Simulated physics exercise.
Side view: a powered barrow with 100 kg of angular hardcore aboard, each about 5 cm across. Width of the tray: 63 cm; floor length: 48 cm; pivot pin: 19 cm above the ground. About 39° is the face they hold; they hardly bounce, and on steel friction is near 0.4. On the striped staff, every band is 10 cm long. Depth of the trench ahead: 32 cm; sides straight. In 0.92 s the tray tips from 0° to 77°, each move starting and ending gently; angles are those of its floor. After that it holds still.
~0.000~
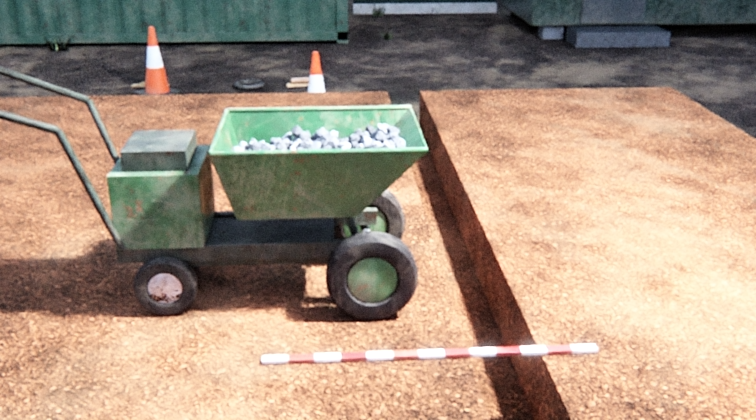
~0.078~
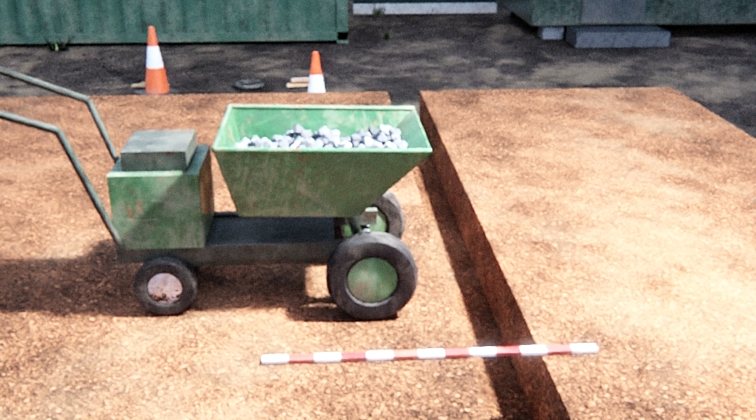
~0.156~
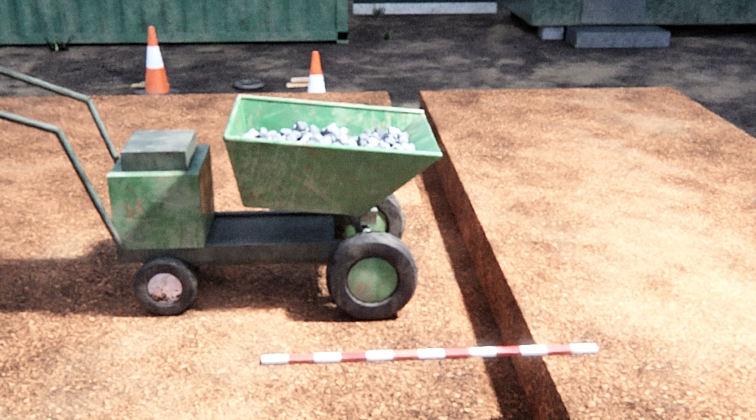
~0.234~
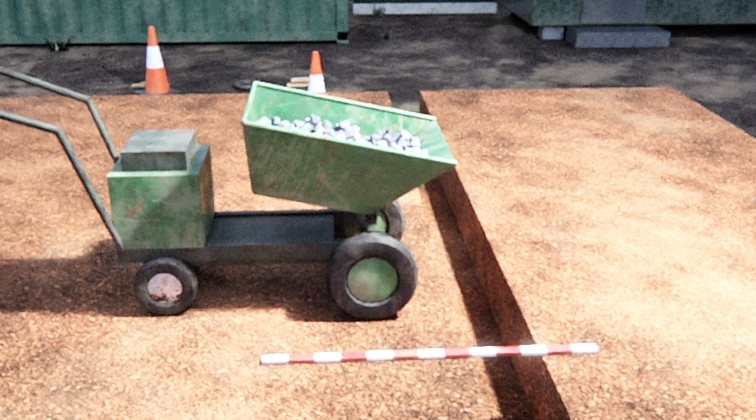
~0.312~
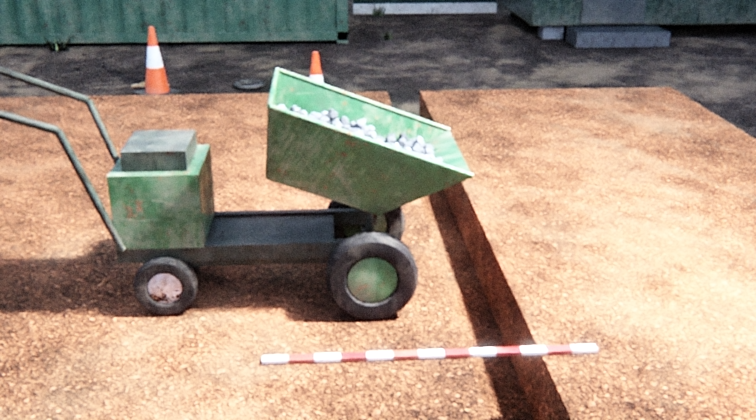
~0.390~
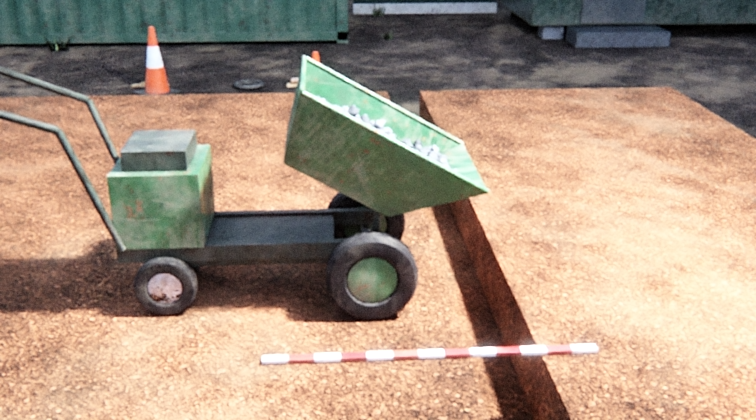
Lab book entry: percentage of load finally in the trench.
Approx. 12 percent.
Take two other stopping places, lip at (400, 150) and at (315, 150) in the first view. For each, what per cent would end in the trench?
About 60 per cent first, then about 55 per cent.
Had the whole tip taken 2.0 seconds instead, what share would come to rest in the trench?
Around 15 per cent would end in the trench.
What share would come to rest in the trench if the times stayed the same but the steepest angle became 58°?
I'd guess some 10 in a hundred.
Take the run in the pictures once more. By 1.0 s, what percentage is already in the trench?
5 per cent, give or take.
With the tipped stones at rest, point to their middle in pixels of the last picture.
Somewhere around (550, 278) in the last picture.
After 0.7 s the floor is at 65°; 100 % in the tray; the foremost stones are at (501, 241).
After 1.0 s the floor is at 77°; 66 % in the tray, 3 % in the trench, 31 % past the trench; the foremost stones are at (593, 285).
After 1.4 s the floor is at 77°; 26 % in the tray, 7 % in the trench, 67 % past the trench; the foremost stones are at (679, 269).
After 3.3 s the floor is at 77°; 18 % in the tray, 12 % in the trench, 69 % past the trench; the foremost stones are at (709, 257).
